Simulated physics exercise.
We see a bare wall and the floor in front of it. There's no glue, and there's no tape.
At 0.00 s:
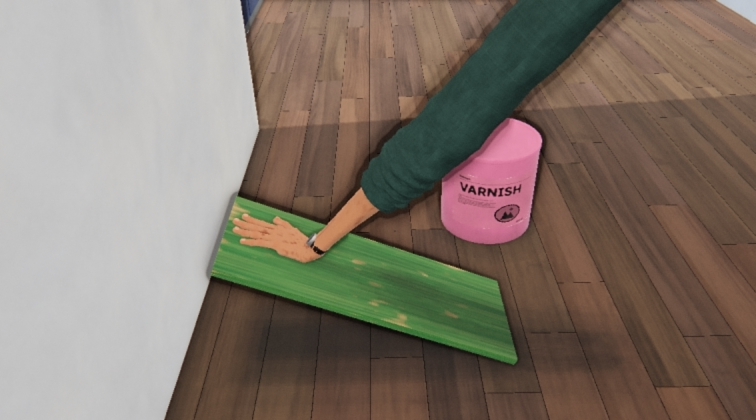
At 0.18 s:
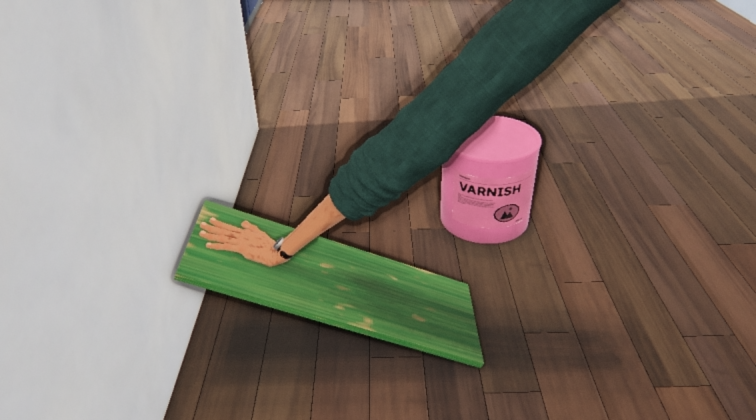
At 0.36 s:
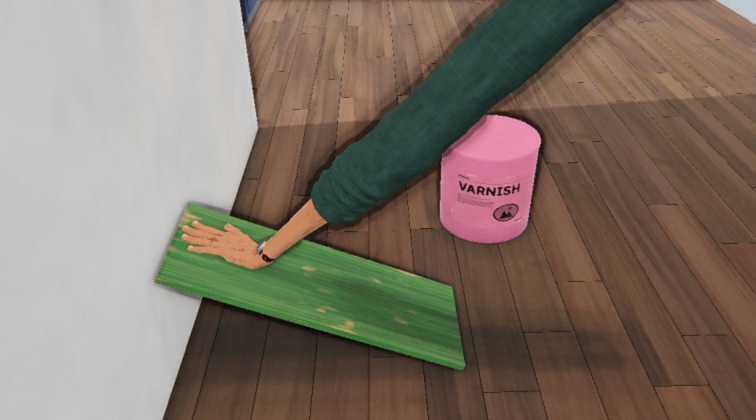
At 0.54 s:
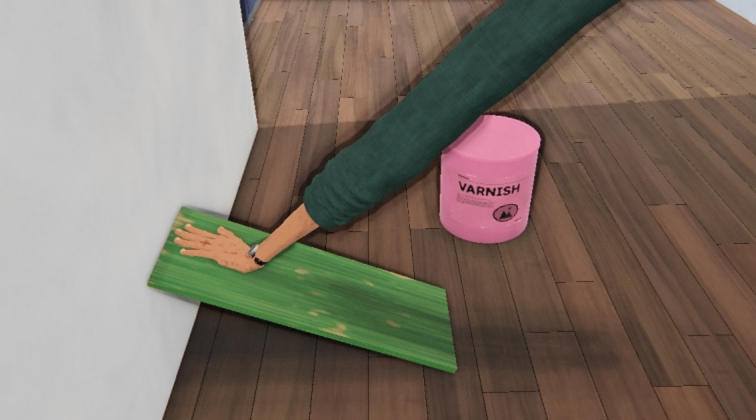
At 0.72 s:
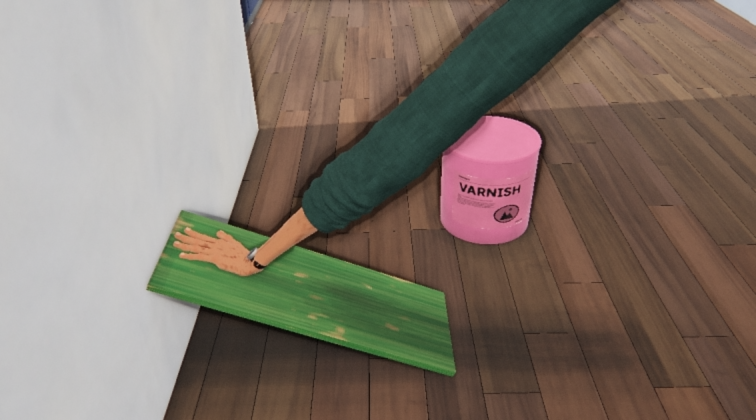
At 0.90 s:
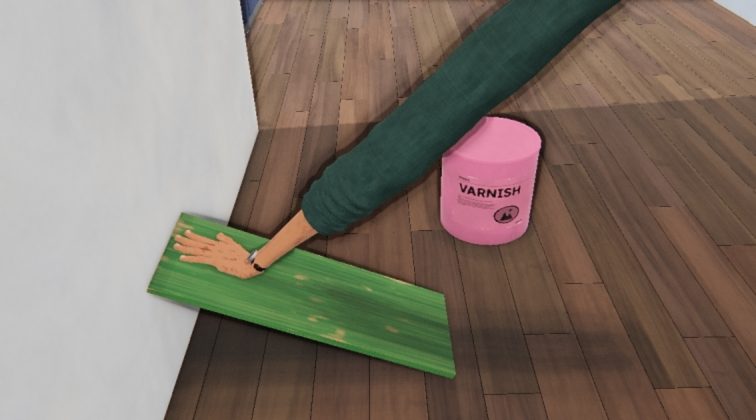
A bare pale wall meets a dark wood plank floor, seen from above at an angle. A green board with worn patches lies slanted near the wall under a hand in a dark green sleeve, with a pink pail labelled "VARNISH" to its right. The hand moves the board a short way left, overlapping the wall's base, then stays nearly still, while the pail and view remain steady.
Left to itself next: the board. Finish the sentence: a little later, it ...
A little later, it has slipped down.
After 1.20 s, green board sunk by 12° near (326, 315).
After 1.30 s, green board sunk by 24° near (332, 336).
In the end (2.2 s), moved from the start, green board; pink pail unmoved. At the end, from the last picture's camera, green board near (332, 337). The board slips out.
